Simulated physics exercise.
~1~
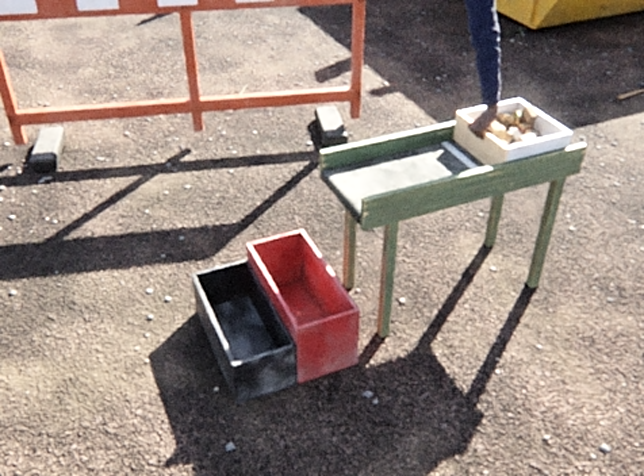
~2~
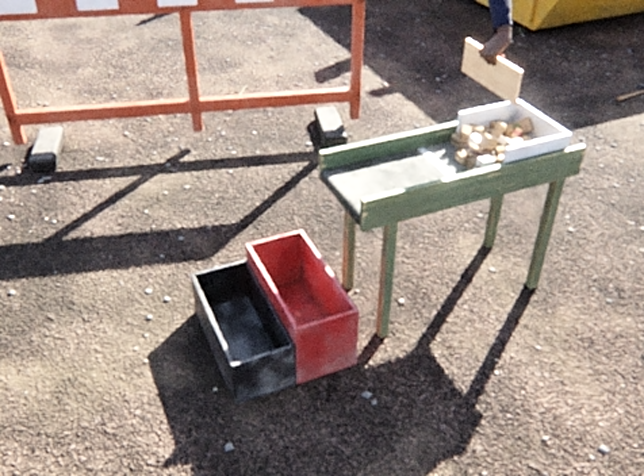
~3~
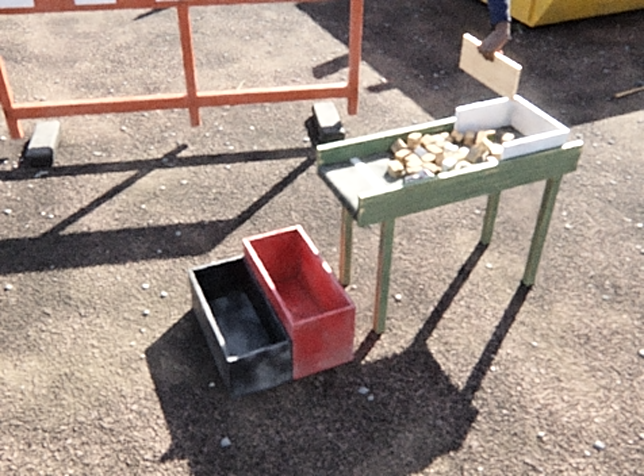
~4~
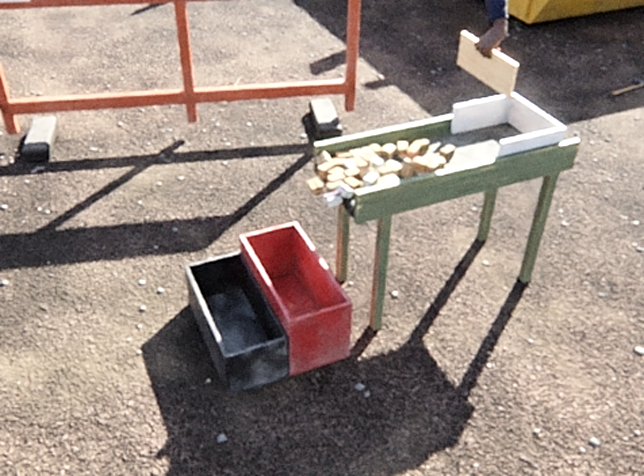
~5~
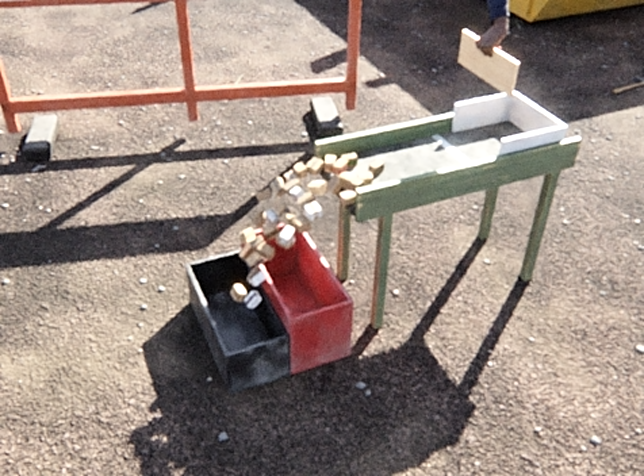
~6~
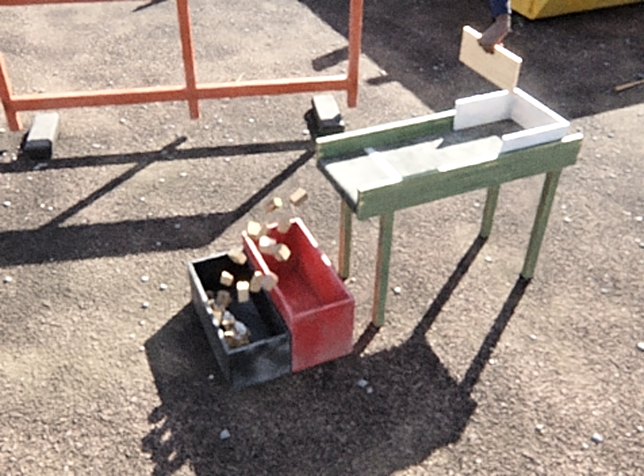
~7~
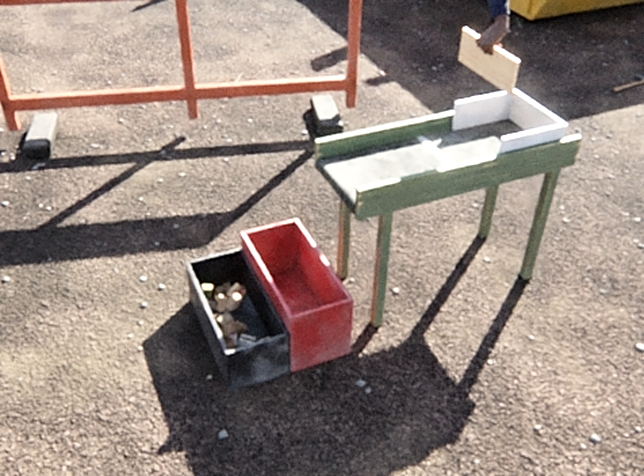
A pile of small tan blocks slides left along a green-sided table after a hand lifts a pale panel from the white pen, then spills off the end, tumbles past the red box and lands in the black box, leaving the red one empty.
